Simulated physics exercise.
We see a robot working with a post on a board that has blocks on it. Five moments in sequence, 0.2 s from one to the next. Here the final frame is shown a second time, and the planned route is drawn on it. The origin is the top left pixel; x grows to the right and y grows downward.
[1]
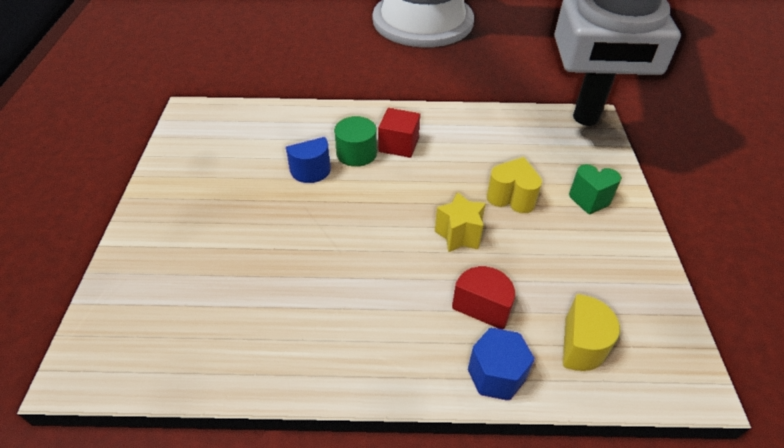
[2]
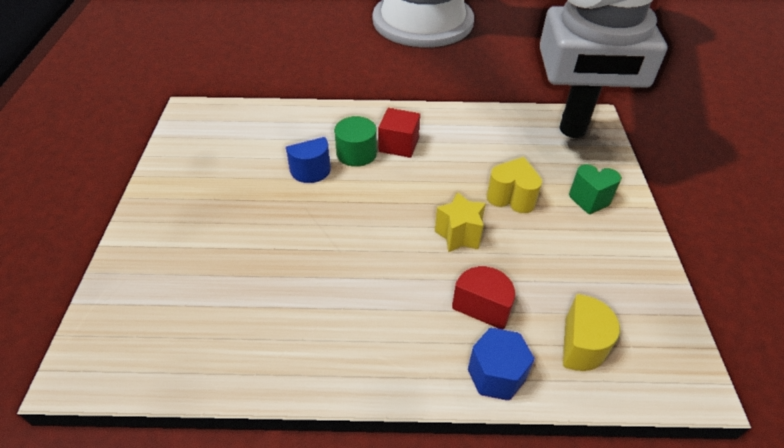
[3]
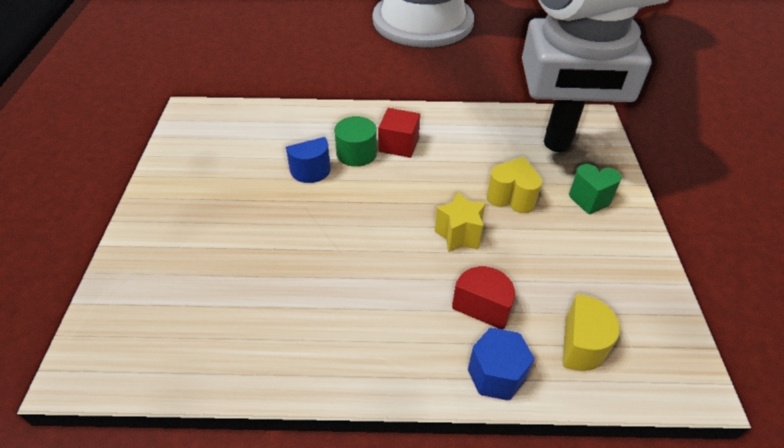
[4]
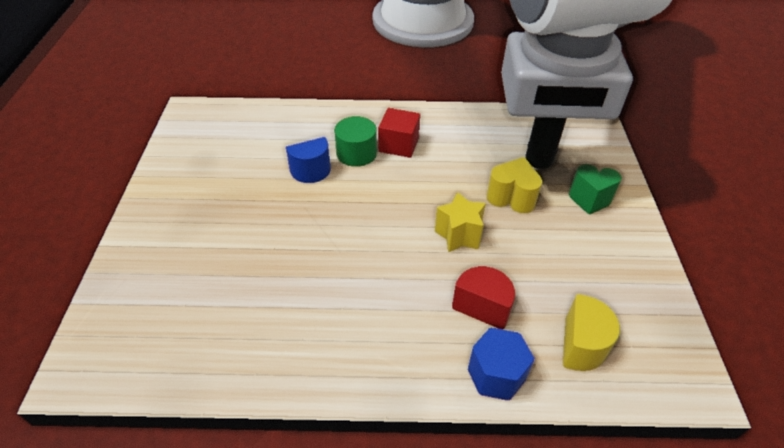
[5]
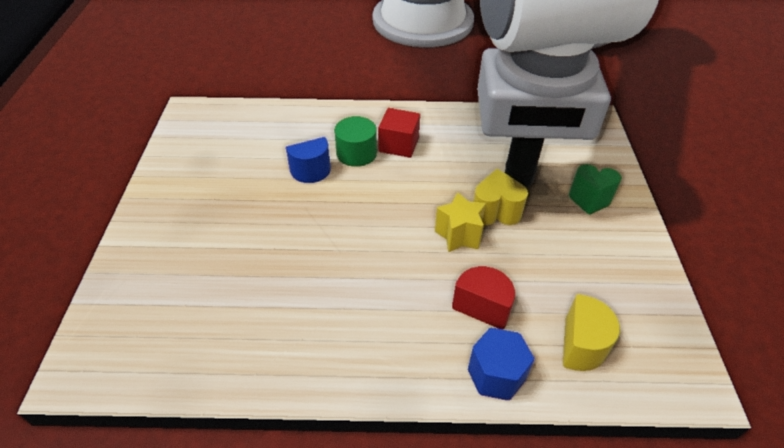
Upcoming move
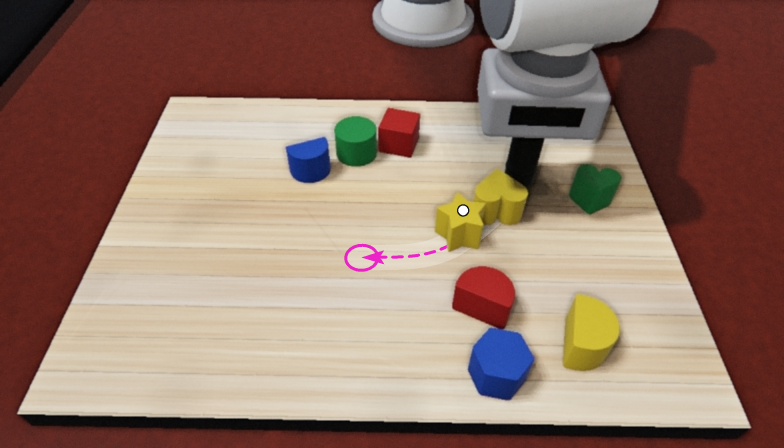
A grey and white robot arm with a black post works over a pale wooden board on a dark red surface, seen from a fixed, raised view. Blue, green and red blocks sit at upper left, a yellow star, yellow heart and green heart at right, and red, yellow and blue blocks below. The post moves down and left from the upper right, then nudges the yellow heart slightly toward the star.
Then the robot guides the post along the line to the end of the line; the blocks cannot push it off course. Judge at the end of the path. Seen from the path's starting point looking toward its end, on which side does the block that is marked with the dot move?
The shift is leftward.
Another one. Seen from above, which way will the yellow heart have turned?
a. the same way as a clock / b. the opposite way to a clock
I choose b.
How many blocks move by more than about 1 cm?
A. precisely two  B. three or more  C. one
It's A.
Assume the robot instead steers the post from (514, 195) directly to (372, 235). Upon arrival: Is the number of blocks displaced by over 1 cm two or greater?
Yes, that is what happens.
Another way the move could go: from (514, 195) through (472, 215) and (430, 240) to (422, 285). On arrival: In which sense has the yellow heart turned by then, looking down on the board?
Looking down, it rotates anti-clockwise.
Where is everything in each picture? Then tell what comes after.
In the first picture, post tip at (586, 119); block tops, yellow star block at (463, 210); red D-shaped block at (488, 284); yellow heart at (518, 173).
In the second picture, post at (572, 131); blocks unchanged.
In the third picture, post at (557, 145); blocks unchanged.
In the fourth picture, post at (539, 161); blocks unchanged.
In the fifth picture, post at (518, 179); yellow star block at (463, 210); red D-shaped block at (488, 284); yellow heart at (501, 187).
Path on the board, from (514, 195) through (476, 226) and (427, 254) to (362, 258); the dot is on the yellow star block.
What follows on the original path. One third of the way, post at (479, 211); yellow star block at (426, 243), turned 25° clockwise; yellow heart at (461, 223).
Two thirds of the way, post at (428, 238); yellow star block at (378, 283), turned 15° clockwise; yellow heart at (411, 254), turned 20° anticlockwise.
At the end, post at (361, 242); yellow star block at (365, 299); red D-shaped block in place; yellow heart at (388, 263), turned 45° anticlockwise.
